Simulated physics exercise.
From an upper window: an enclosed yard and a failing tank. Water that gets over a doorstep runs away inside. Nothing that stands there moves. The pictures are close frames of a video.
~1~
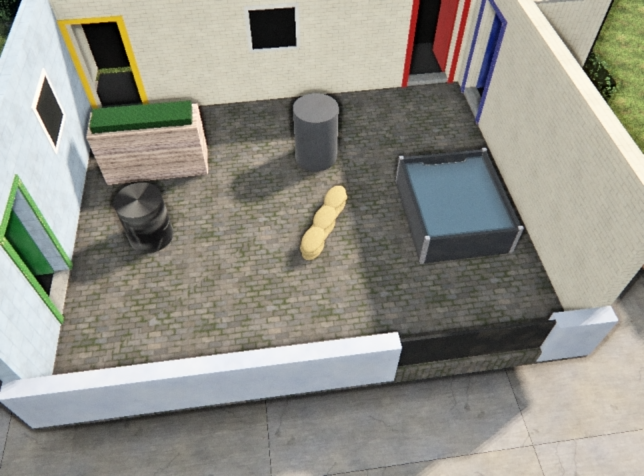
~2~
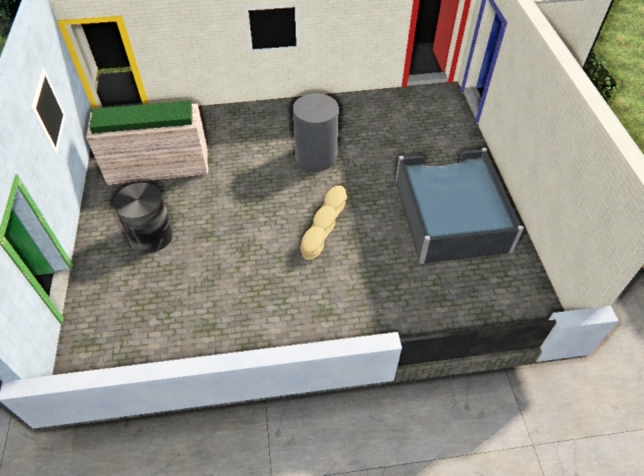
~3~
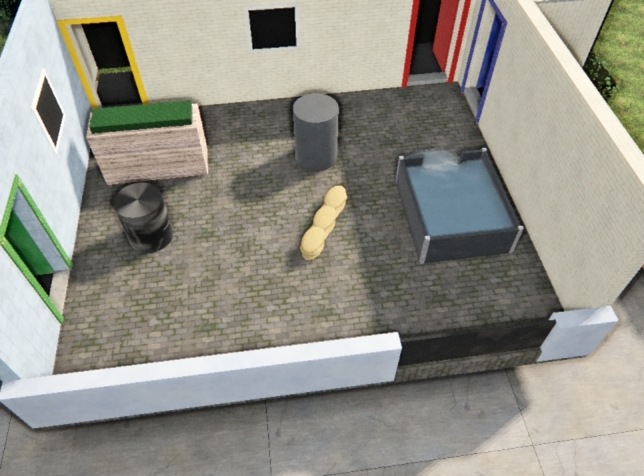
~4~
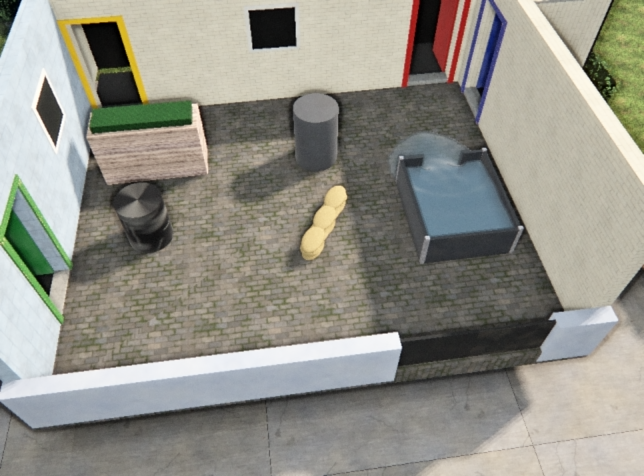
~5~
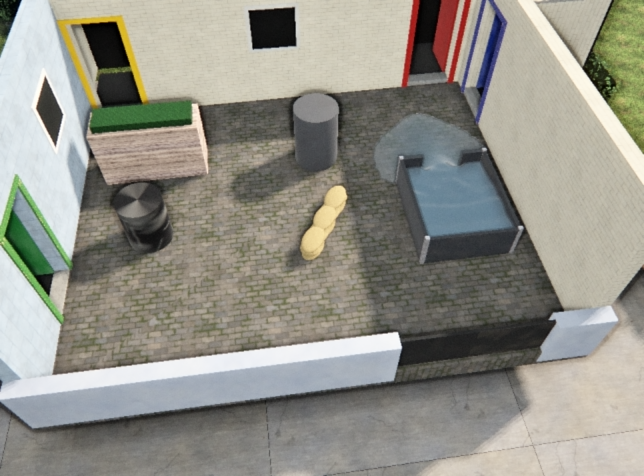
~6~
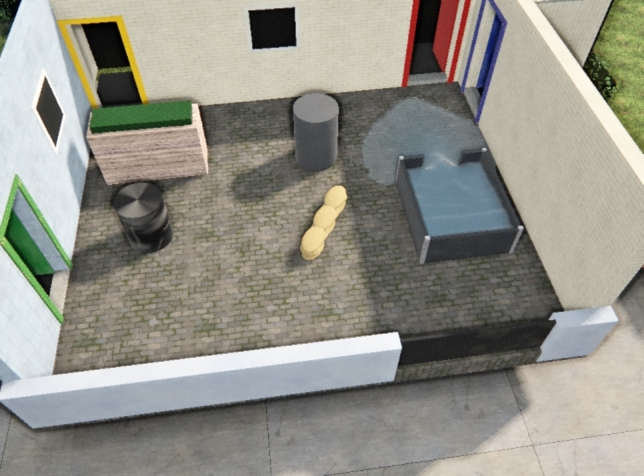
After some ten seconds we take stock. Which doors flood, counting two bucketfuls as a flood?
The yellow door lets in a lot; the green door admits no more than that; the red door lets in a lot; the blue door admits no more than that.
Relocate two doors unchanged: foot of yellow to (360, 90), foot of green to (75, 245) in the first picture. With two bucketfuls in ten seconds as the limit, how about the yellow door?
In short: Yellow lets more in.
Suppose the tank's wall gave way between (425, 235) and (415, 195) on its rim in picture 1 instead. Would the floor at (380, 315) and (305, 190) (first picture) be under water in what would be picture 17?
One after the other: Flooded, clear.
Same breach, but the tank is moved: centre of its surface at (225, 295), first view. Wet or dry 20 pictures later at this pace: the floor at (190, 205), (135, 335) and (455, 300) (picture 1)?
In turn: Flooded, dry, clear.
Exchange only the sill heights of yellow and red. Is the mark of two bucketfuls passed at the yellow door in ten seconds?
Then: The yellow door is under.
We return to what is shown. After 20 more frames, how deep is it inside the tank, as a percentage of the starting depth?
About 44 per cent.
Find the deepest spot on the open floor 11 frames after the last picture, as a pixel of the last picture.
Roughly at (445, 83).
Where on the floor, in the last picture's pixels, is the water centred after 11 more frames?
Near (430, 175).
A moment on, water covers 15 % of the floor; the yellow door not reached, the green door not reached, the red door under two buckets in, the blue door wet at the sill, nothing in.
Next, water covers 20 % of the floor; the yellow door not reached, the green door not reached, the red door over two buckets in, the blue door wet at the sill, nothing in.
Then, water covers 25 % of the floor; the yellow door not reached, the green door not reached, the red door over two buckets in, the blue door wet at the sill, nothing in.
Later, water covers 40 % of the floor; the yellow door wet at the sill, nothing in, the green door not reached, the red door far over two buckets in, the blue door wet at the sill, nothing in.
In the end, water covers 65 % of the floor; the yellow door over two buckets in, the green door wet at the sill, nothing in, the red door far over two buckets in, the blue door wet at the sill, nothing in.
